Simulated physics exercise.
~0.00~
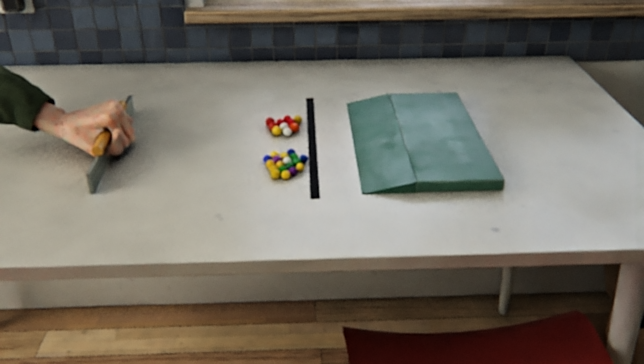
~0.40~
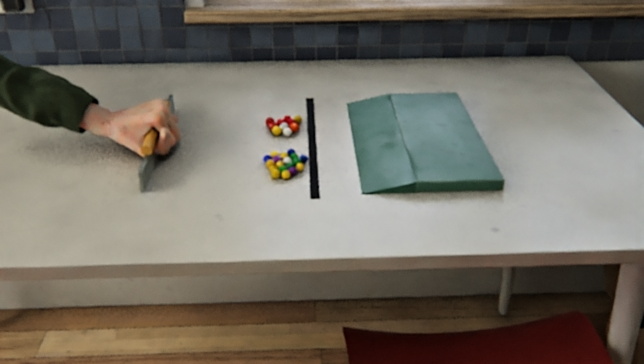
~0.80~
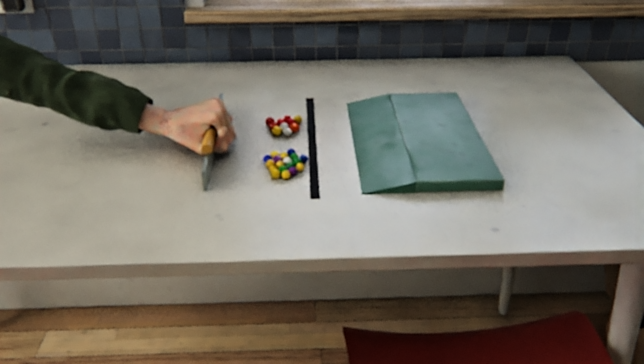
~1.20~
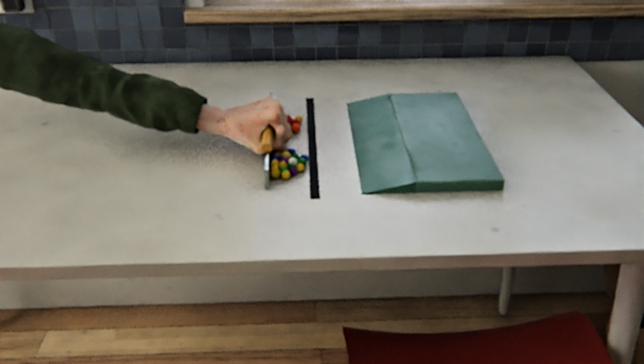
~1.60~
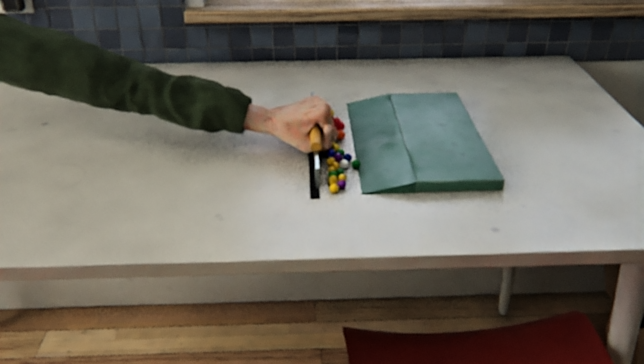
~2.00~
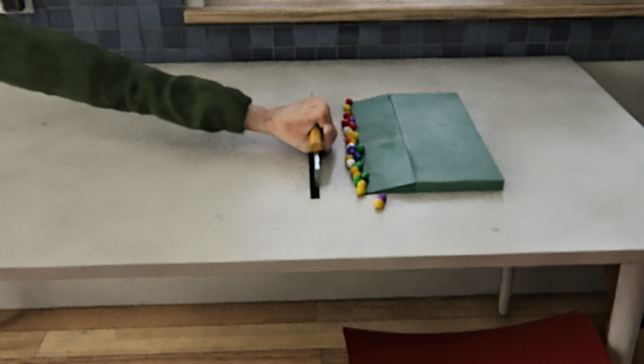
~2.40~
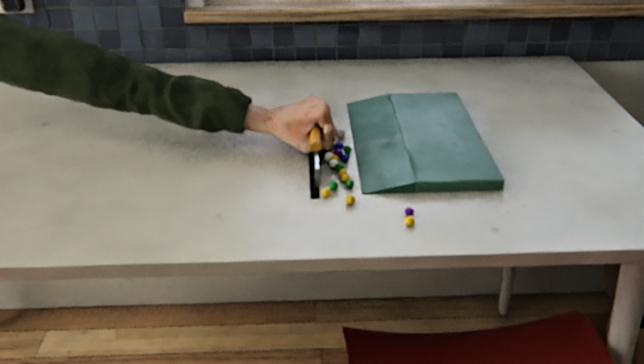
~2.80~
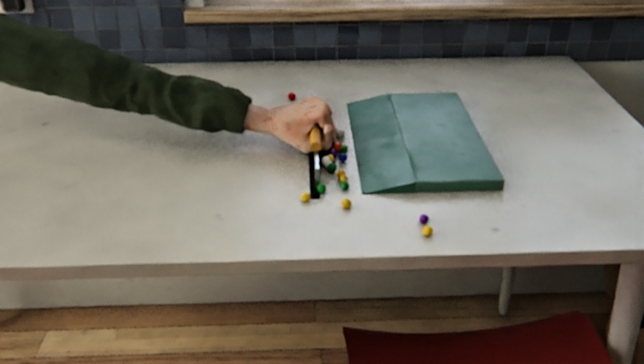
The clip shows a hand sliding a scraper rightward across a pale table, pushing two clusters of colourful beads toward a green ramp and stopping at black tape. The beads roll on to the ramp's lower edge, then some drift back and scatter, none clearing it.
